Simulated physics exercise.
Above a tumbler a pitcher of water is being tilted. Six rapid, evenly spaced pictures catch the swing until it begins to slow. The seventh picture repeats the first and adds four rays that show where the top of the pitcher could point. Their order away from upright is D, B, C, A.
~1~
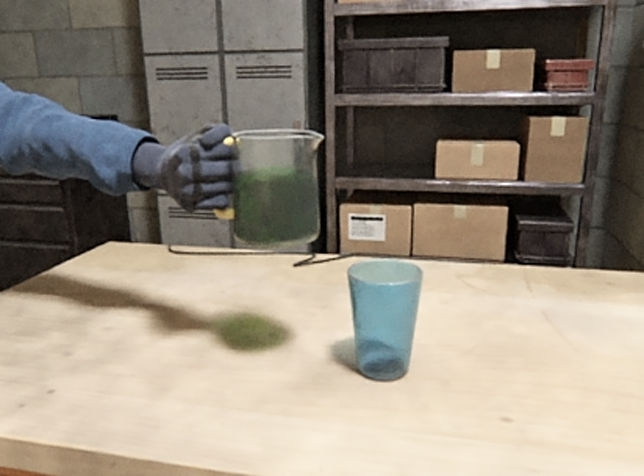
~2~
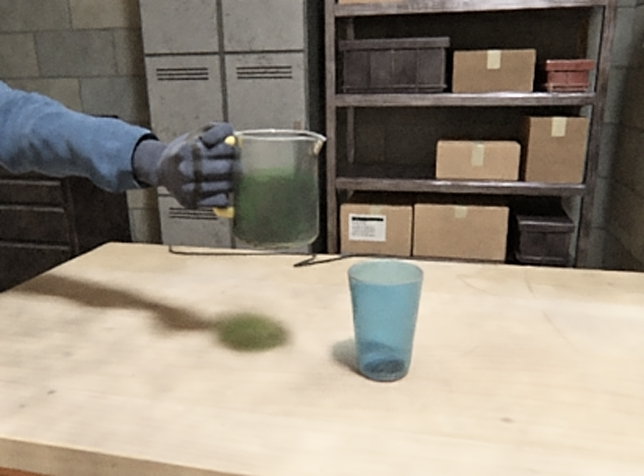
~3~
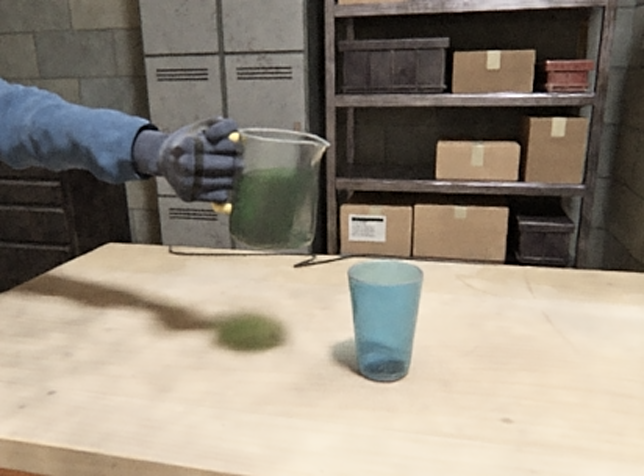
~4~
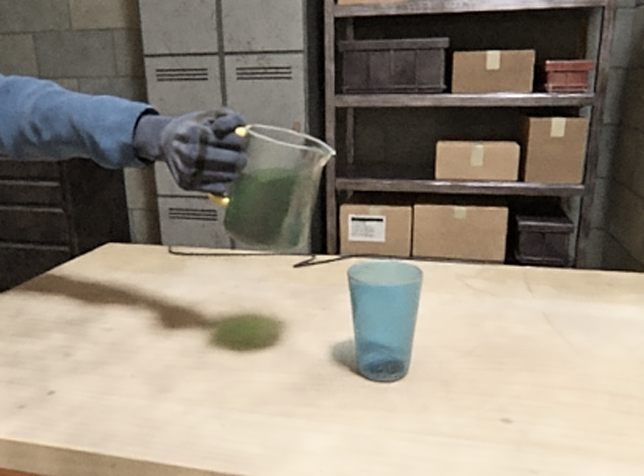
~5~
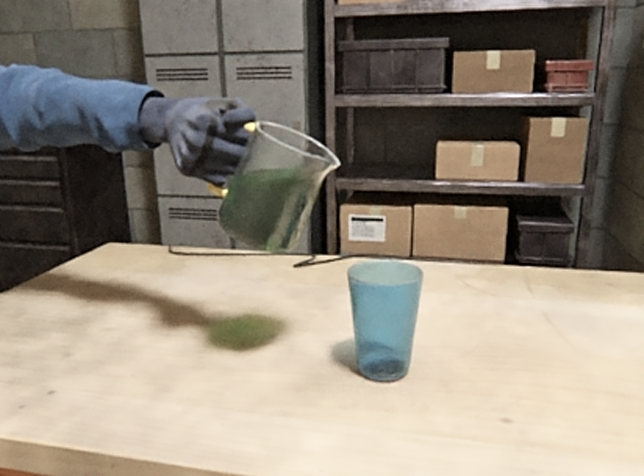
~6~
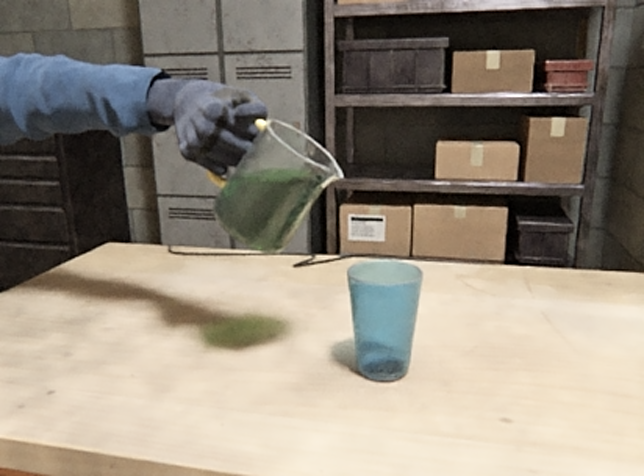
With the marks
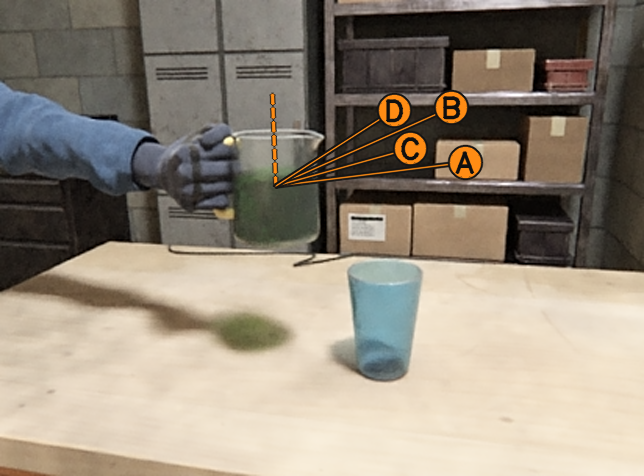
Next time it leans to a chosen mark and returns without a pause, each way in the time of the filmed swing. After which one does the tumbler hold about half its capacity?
Use mark C.
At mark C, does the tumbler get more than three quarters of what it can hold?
No, it does not.
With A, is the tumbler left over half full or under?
Over half.
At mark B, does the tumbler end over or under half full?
Under half.
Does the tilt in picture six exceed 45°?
No, it does not.
In orange, A at (448, 164); B at (435, 114); C at (394, 152); D at (380, 119).
Choosing A, the tumbler ends with about 67 % of what it can hold.
Choosing B, the tumbler ends with about 32 % of what it can hold.
Choosing C, the tumbler ends with about 50 % of what it can hold.
Choosing D, the tumbler ends with about 17 % of what it can hold.
